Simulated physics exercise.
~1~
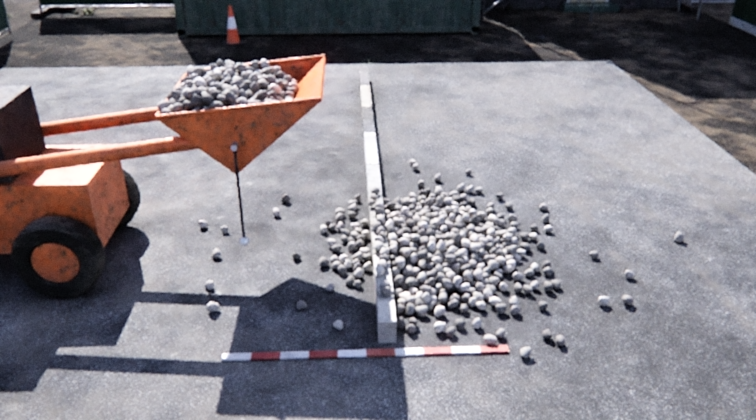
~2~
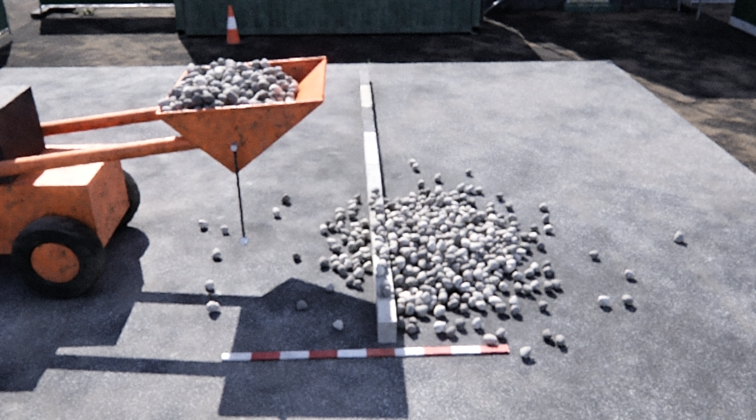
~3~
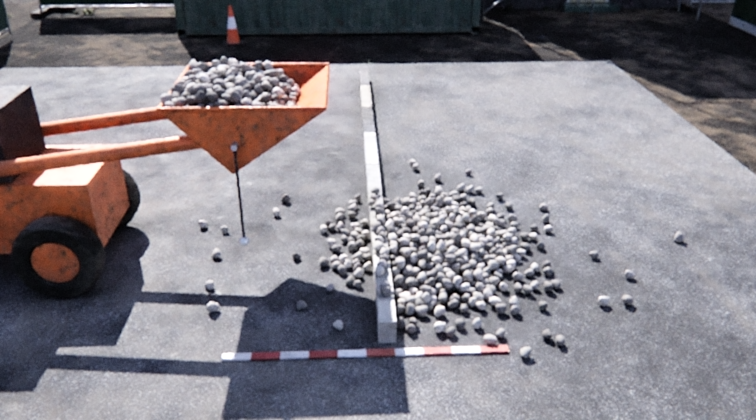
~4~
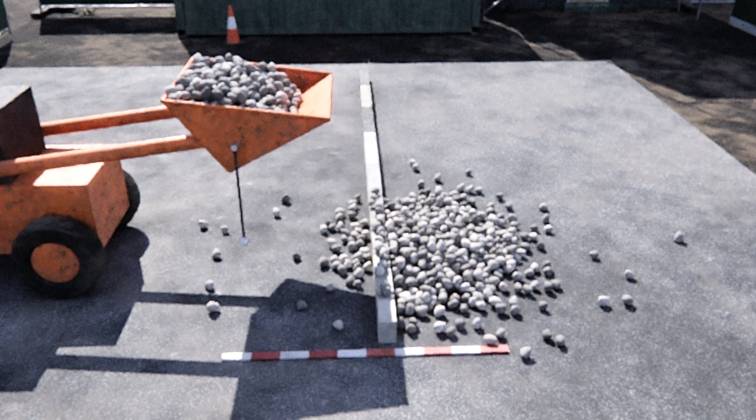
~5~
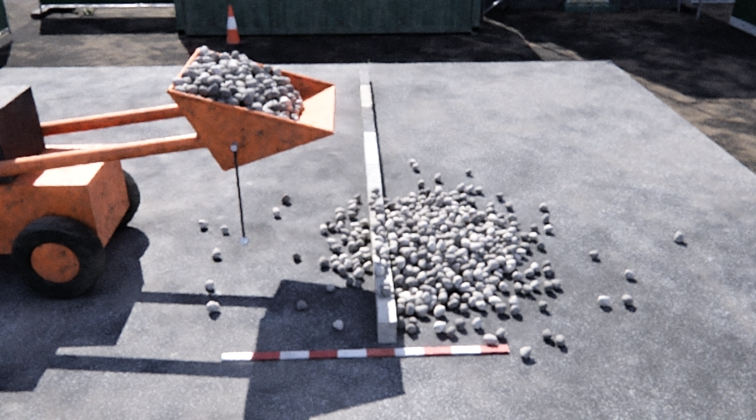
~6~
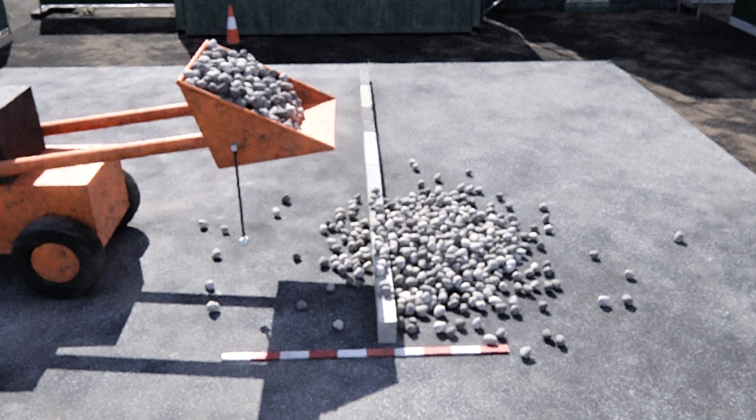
On a paved yard, an orange loader slowly tilting its raised bucket of grey stones forward, beside a stone heap straddling a kerb.
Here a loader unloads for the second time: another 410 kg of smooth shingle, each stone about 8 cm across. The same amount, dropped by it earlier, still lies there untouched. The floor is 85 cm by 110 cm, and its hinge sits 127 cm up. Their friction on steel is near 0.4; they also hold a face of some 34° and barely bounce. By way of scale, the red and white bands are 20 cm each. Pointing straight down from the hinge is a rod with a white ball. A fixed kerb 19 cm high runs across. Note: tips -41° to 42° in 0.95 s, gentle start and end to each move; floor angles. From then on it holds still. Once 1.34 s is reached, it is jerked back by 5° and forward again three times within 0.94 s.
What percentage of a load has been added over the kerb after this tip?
15 %.
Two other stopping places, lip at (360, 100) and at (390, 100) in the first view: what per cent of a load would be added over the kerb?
Near 55 per cent from the first place, 90 from the second.
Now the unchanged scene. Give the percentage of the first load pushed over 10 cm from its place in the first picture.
Roughly 5 percent.
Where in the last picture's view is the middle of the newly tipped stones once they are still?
I'd put their centre close to (348, 242).
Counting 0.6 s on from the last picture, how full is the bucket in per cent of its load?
It holds some 50 per cent.
Then, 0.3 s after the last picture the floor is at 29°; in per cent of one load, 99 in the bucket, 12 on this side of the kerb, 90 over the kerb; the foremost stones are at (594, 250).
Then, 0.6 s after the last picture the floor is at 42°; in per cent of one load, 49 in the bucket, 63 on this side of the kerb, 90 over the kerb; the foremost stones are at (594, 250).
Then, 2.3 s after the last picture the floor is at 42°; in per cent of one load, 0 in the bucket, 96 on this side of the kerb, 105 over the kerb; the foremost stones are at (596, 252).
Then, 5.0 s after the last picture the floor is at 42°; in per cent of one load, 0 in the bucket, 96 on this side of the kerb, 105 over the kerb; the foremost stones are at (596, 252). Net gain over the kerb, 15.
